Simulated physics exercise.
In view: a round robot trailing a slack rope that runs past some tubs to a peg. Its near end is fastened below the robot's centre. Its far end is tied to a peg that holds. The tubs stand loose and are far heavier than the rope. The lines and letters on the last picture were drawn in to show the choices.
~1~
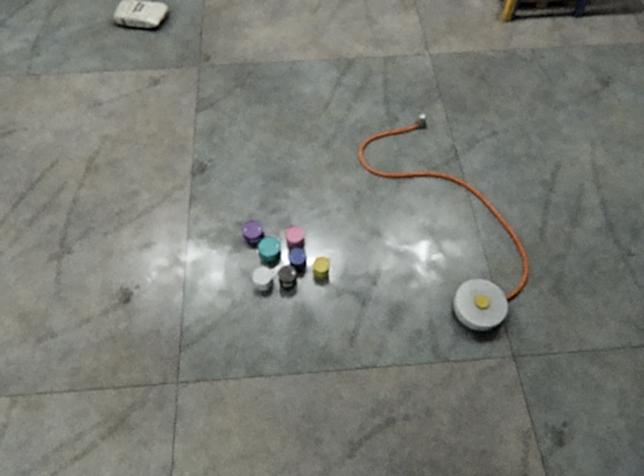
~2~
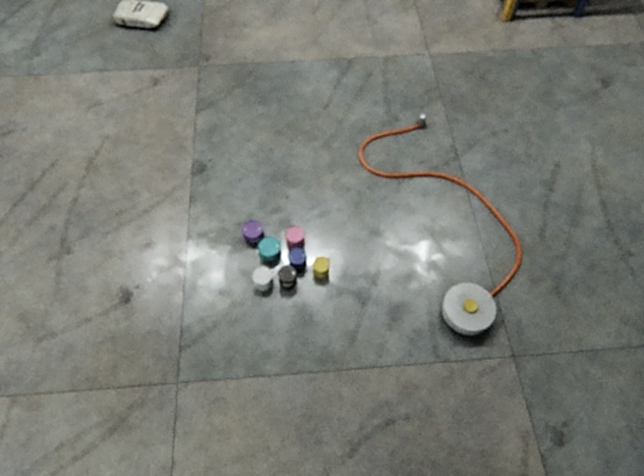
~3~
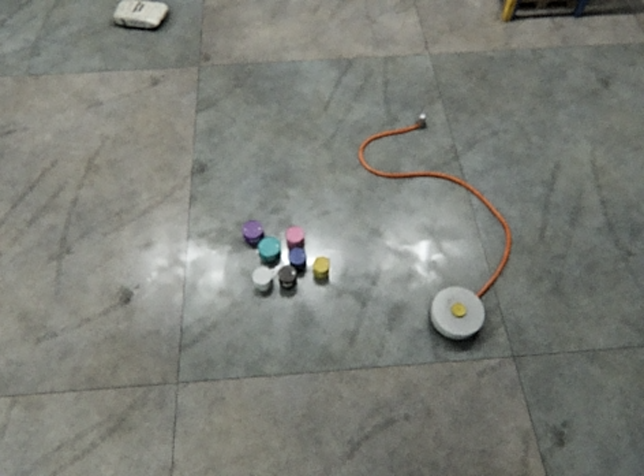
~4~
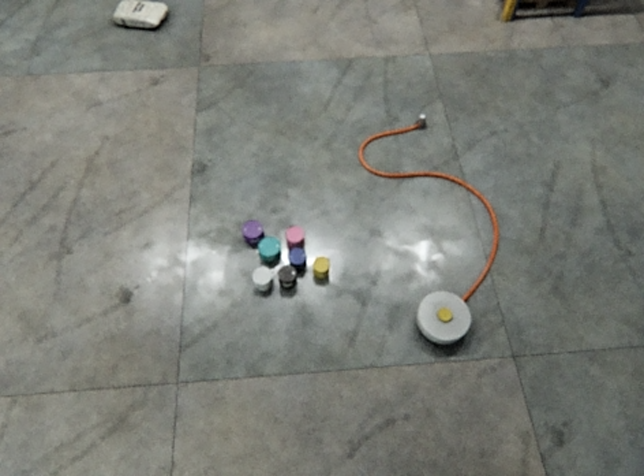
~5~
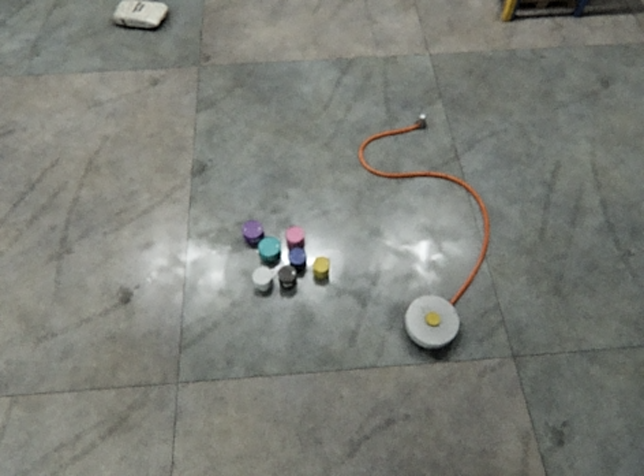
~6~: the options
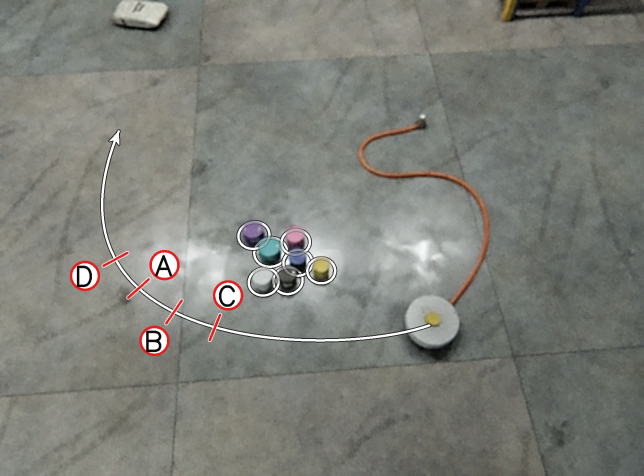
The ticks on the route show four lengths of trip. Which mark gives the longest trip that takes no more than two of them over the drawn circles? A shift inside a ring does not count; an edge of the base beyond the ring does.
As far as tick A.
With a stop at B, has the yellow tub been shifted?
By then, no.
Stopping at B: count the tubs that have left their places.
The count is none.
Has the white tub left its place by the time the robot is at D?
Yes.
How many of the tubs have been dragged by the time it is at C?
The count is none.
On the marked copy, A at (139, 288); B at (174, 312); C at (215, 327); D at (115, 259); the route from (429, 325) via (162, 306) to (119, 131).
Taking A. A third of the way, robot (322, 337).
Two thirds of the way, robot (211, 324).
When it is over, robot (136, 285); none over the rings.
As for the rest, B is within the limit but short; C is within the limit but short; D has six over the rings.
